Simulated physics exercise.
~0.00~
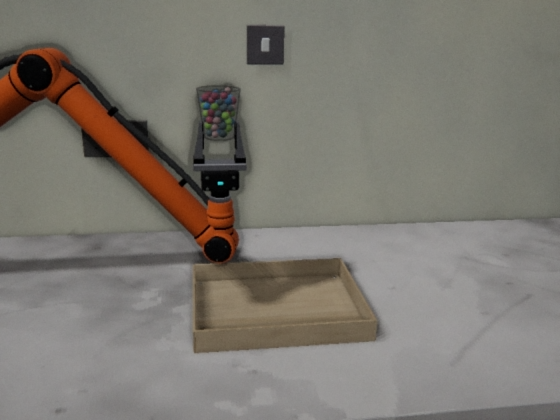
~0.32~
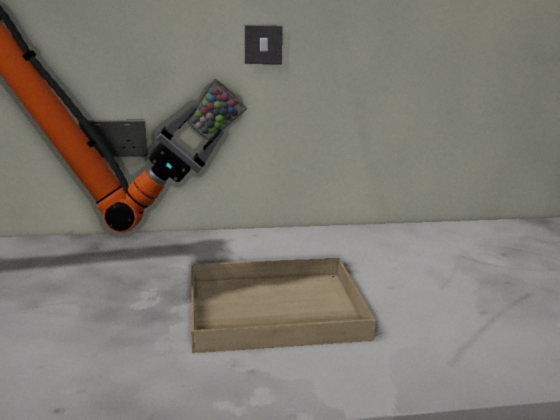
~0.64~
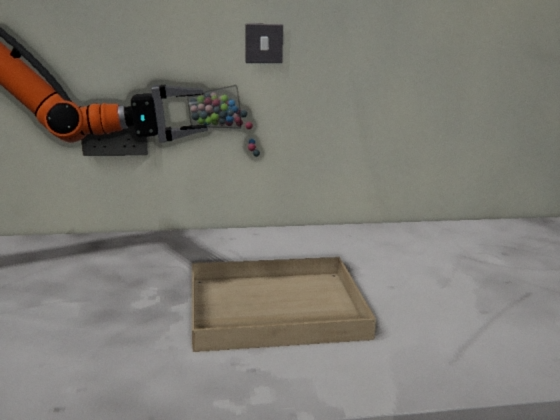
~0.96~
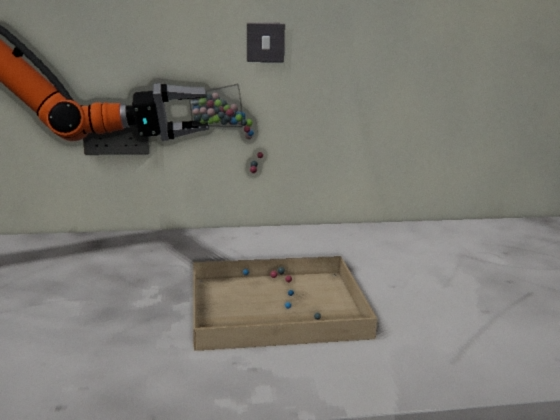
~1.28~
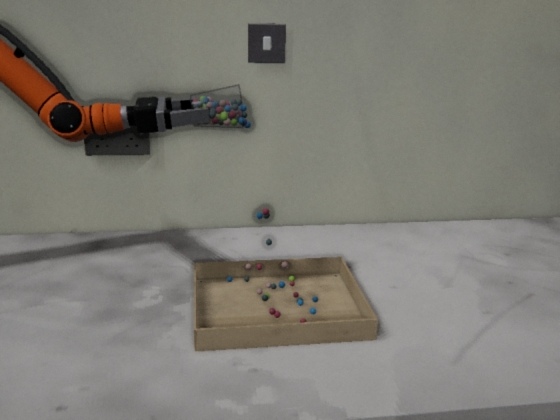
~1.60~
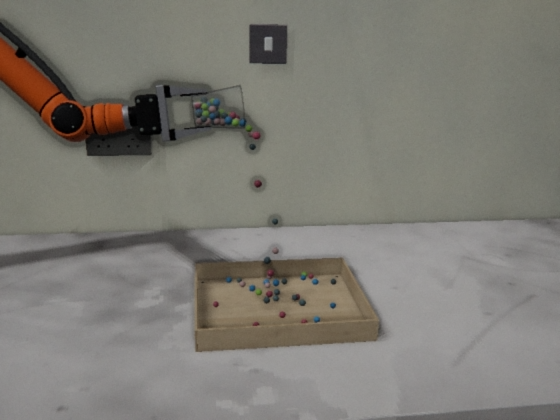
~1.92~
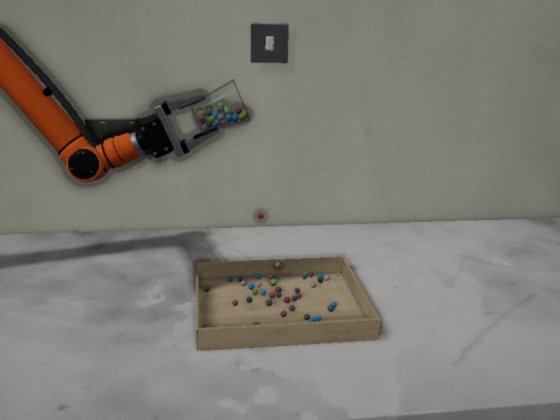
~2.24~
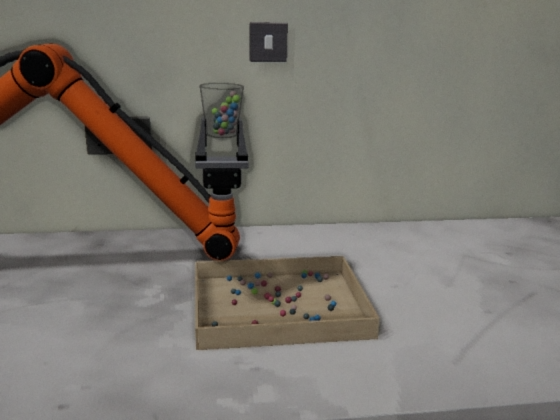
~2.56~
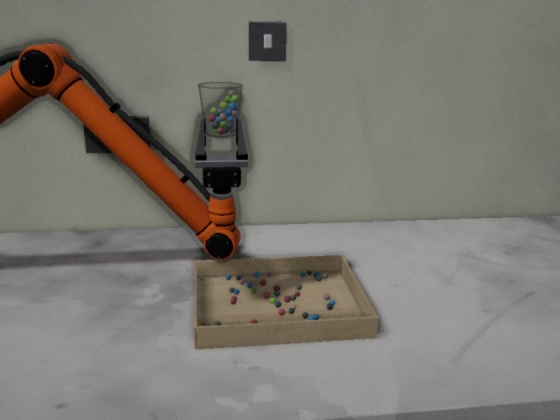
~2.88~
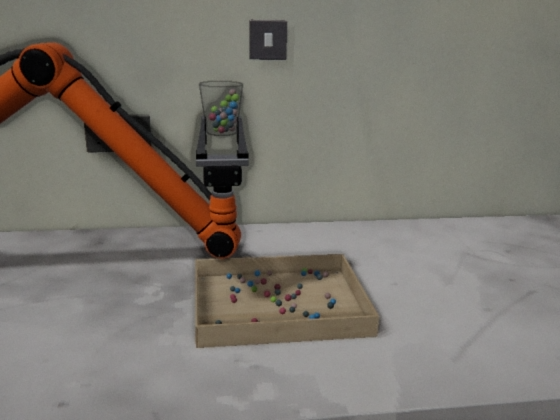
On a grey surface against a pale wall, an orange robot arm holding a clear beaker of colourful balls swings left and tips it rightward, spilling many into a shallow wooden tray, then returns it upright, with balls scattered in the tray and others still in the beaker.
